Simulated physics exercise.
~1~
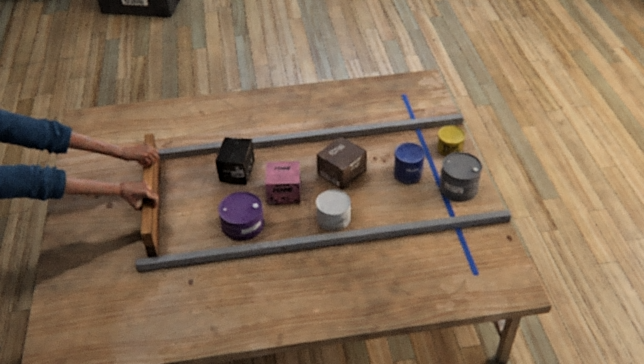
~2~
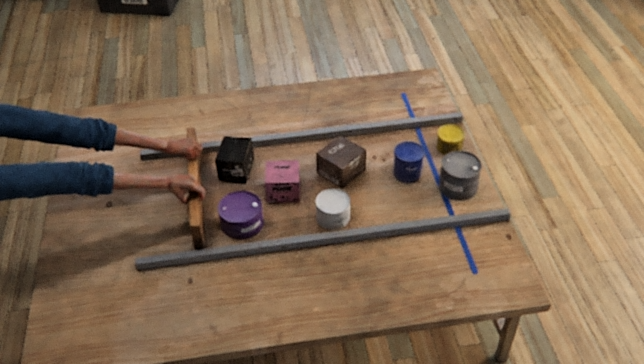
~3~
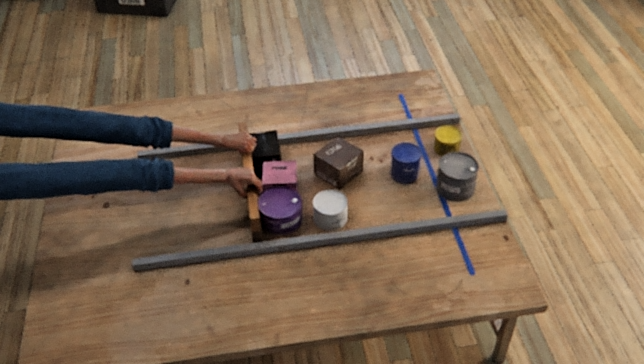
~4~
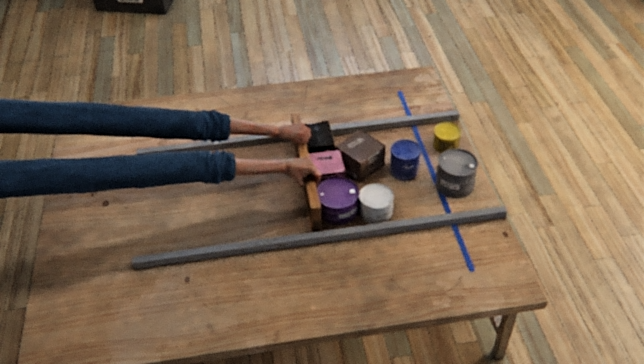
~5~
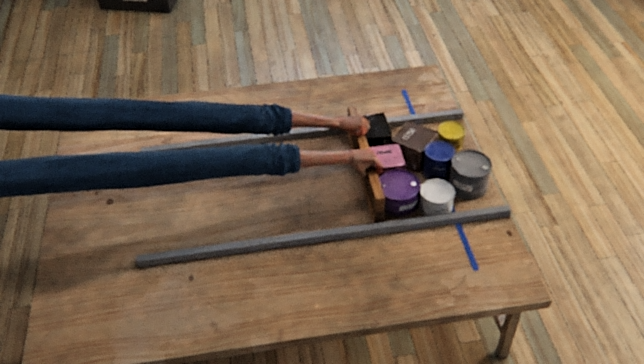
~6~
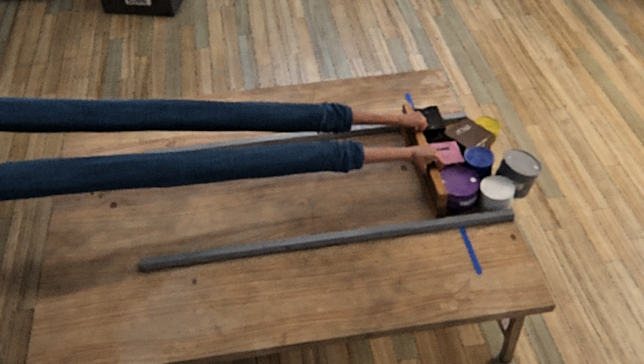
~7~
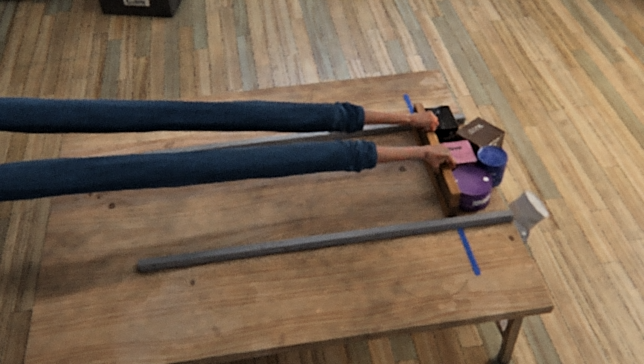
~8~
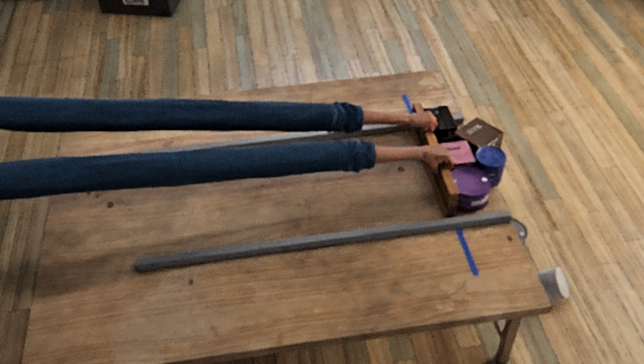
Two hands pushed a wooden plank to the right between two grey rails, gathering boxes and tubs into a tight cluster and shoving them past a blue tape line, until the yellow, grey and white ones went off the table's end and the rest stayed bunched there.
